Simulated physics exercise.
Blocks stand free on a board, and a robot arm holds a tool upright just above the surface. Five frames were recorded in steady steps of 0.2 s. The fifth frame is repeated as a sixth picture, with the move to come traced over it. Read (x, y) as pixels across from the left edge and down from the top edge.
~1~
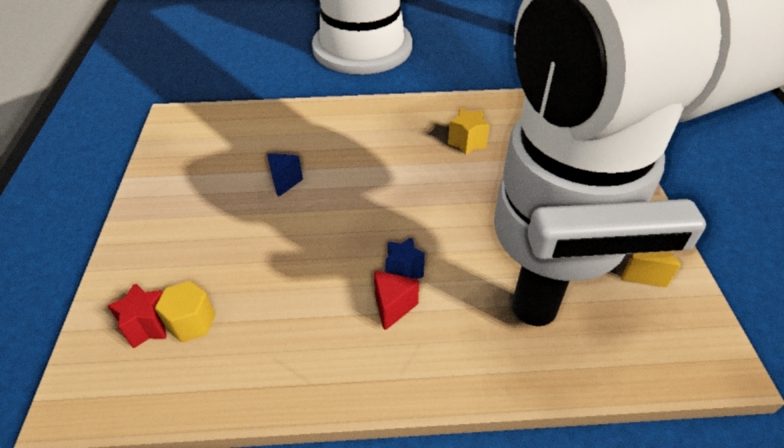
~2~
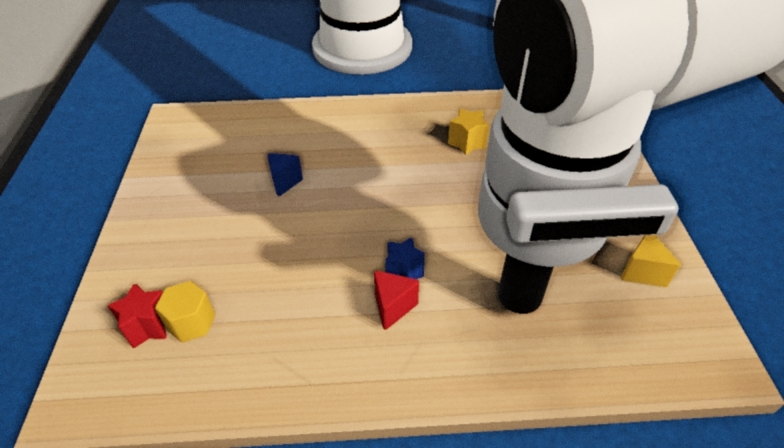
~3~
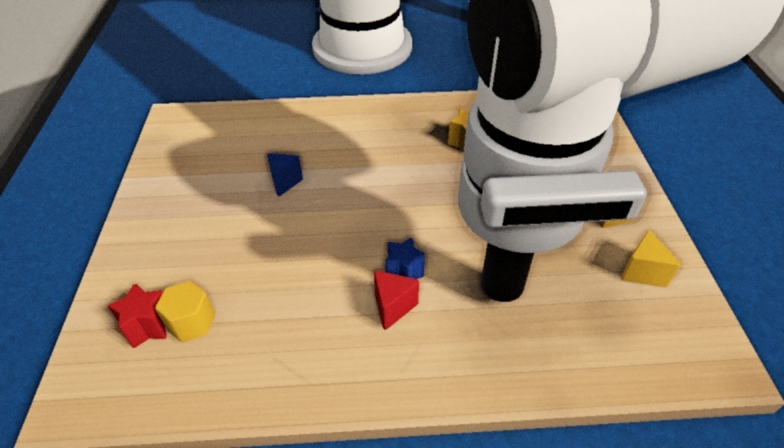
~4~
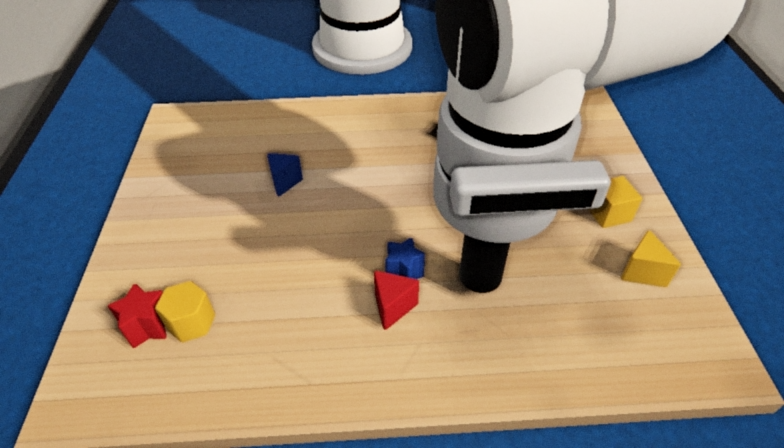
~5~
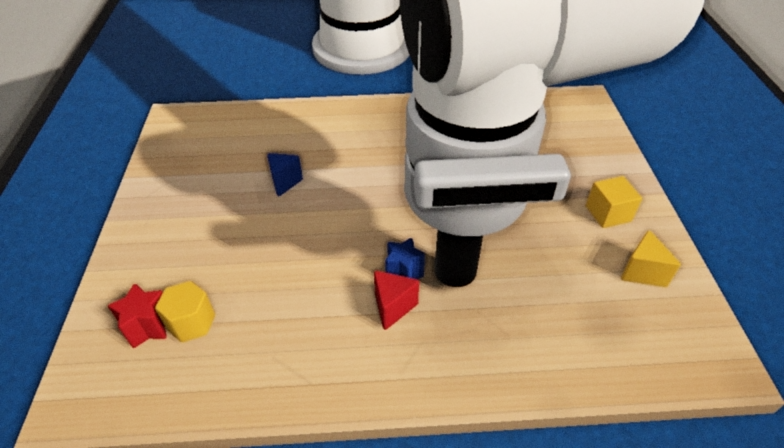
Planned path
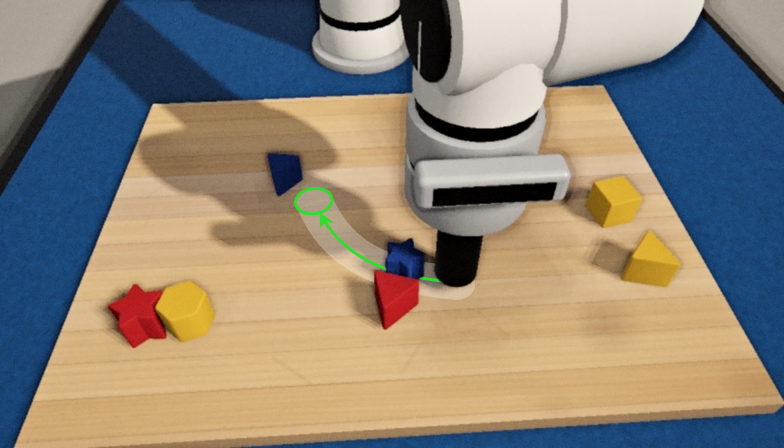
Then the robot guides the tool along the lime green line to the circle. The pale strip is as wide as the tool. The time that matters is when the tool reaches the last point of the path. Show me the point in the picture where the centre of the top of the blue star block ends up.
The middle of the upper face of the blue star block will lie at about (312, 237) in the picture.
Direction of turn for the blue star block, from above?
Against the clock.
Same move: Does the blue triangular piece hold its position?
I believe so.
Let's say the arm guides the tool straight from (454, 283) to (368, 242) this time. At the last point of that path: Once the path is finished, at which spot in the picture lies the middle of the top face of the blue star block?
Its top centre lands on (353, 245).
Drawn move, from (454, 283) through (389, 270) and (339, 240) to (314, 201).
What follows on the original path. One third of the way, tool at (388, 258); blue star block at (348, 247), turned 30° anticlockwise.
Two thirds of the way, tool at (337, 227); blue star block at (312, 237), turned 90° anticlockwise.
At the end, tool at (312, 189); blue triangular piece still; red triangular piece still; blue star block at (312, 237), turned 95° anticlockwise.
